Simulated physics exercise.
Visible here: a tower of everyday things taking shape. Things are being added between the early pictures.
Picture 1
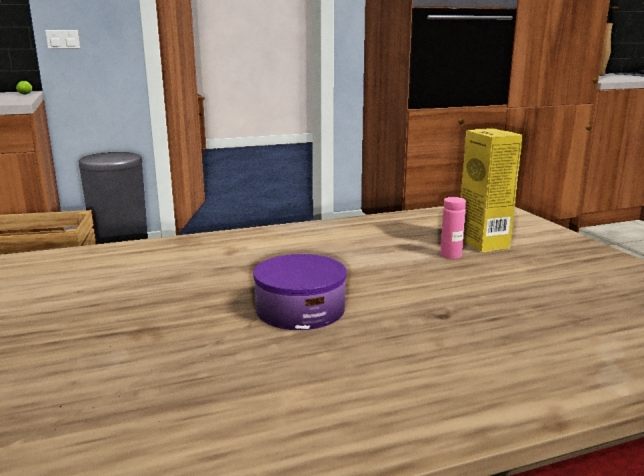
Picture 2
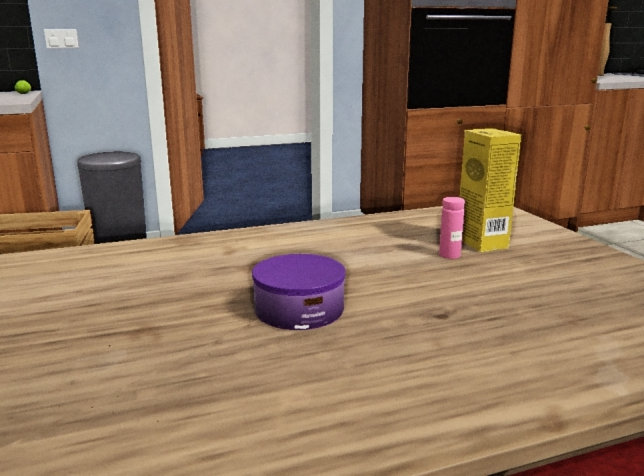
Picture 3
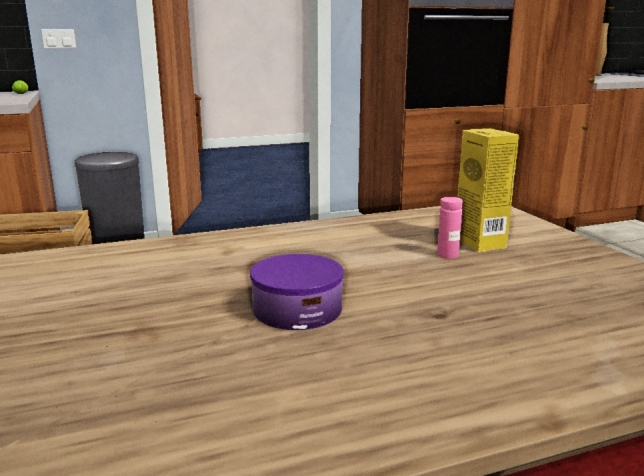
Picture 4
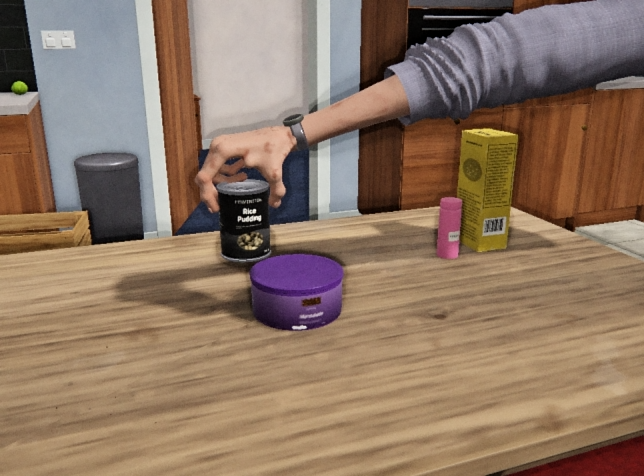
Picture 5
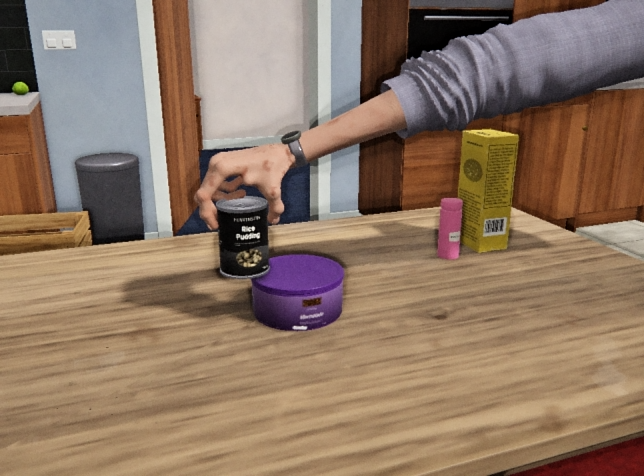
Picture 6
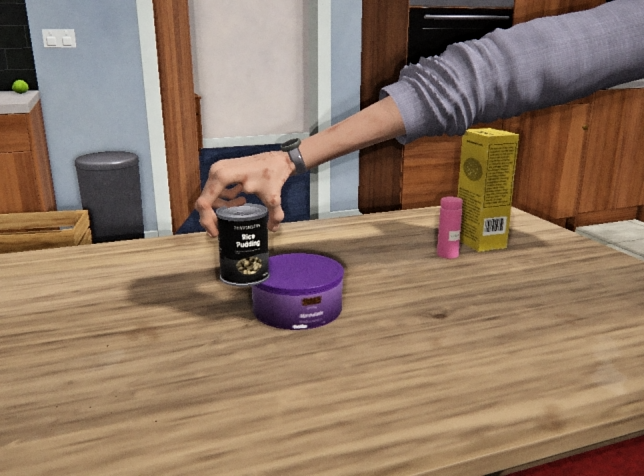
The footage shows a purple tub, a pink shaker and a yellow carton on a wooden table; then a hand reaches in from the right, holding a black can, and lowers it onto the tabletop beside the tub, still gripping it.
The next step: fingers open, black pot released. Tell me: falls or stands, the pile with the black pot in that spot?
It doesn't stay upright.
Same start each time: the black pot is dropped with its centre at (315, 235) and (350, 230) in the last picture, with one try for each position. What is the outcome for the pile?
In the first case it keeps its balance; in the second case it loses its balance.
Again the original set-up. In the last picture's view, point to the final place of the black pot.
Near (189, 304).
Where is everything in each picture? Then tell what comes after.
In the first frame, the last thing is not in view yet; yellow carton (488, 190).
In the second frame, the last thing is not in view yet; purple tub (299, 290).
In the third frame, the last thing is not in view yet; pink shaker (450, 228).
In the fourth frame, still above its spot; black pot (245, 220); yellow carton (484, 190).
In the fifth frame, still above its spot; black pot (243, 237); purple tub (298, 291).
In the sixth frame, set down, still held; black pot (244, 244); pink shaker (450, 227).
Then, 0.40 s past the last view, black pot now fallen.
Then, 1.10 s past the last view, nothing new.
Finally, fallen, black pot; the other 3 still in place. Final places as the last picture's camera would see them, black pot near (189, 305). The pile loses its balance.
